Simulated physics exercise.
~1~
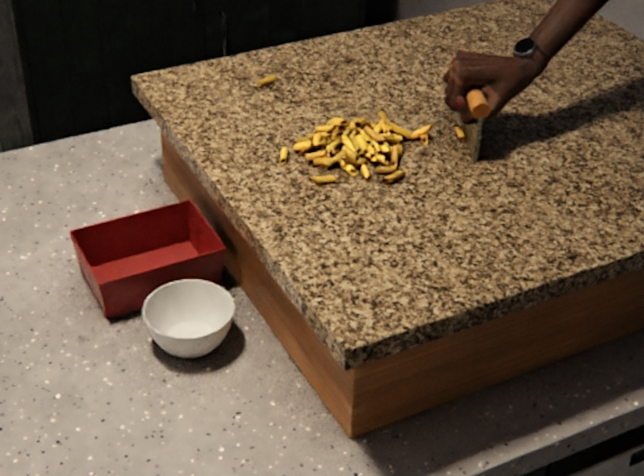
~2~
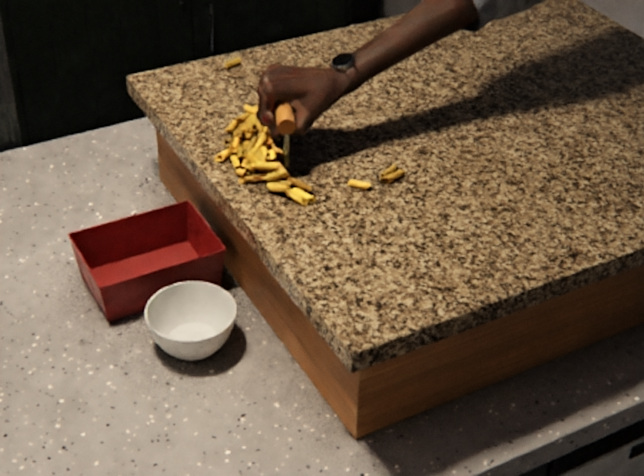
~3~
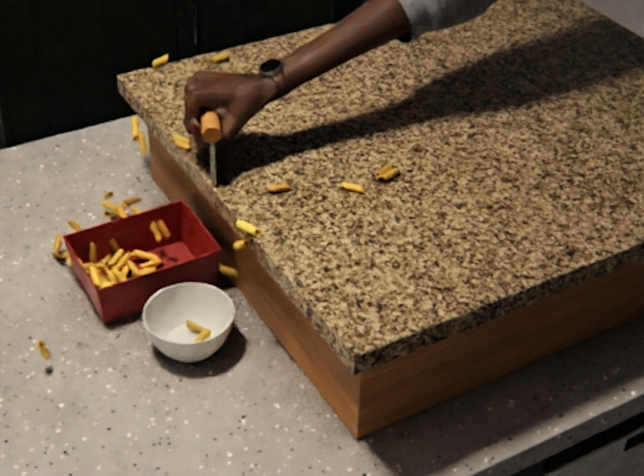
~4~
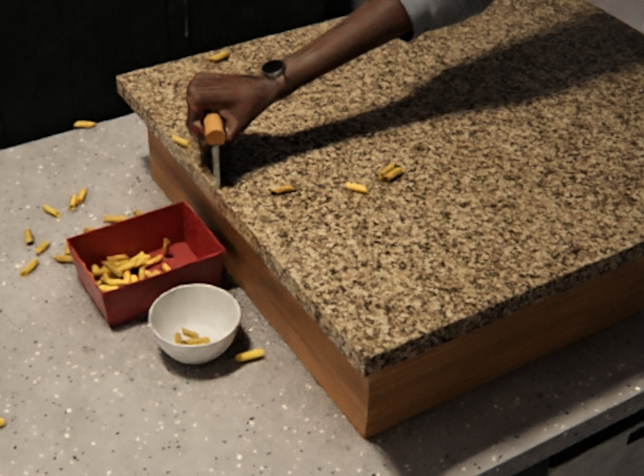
On a speckled stone slab, a hand scrapes pasta leftward, spilling most into a red tin.
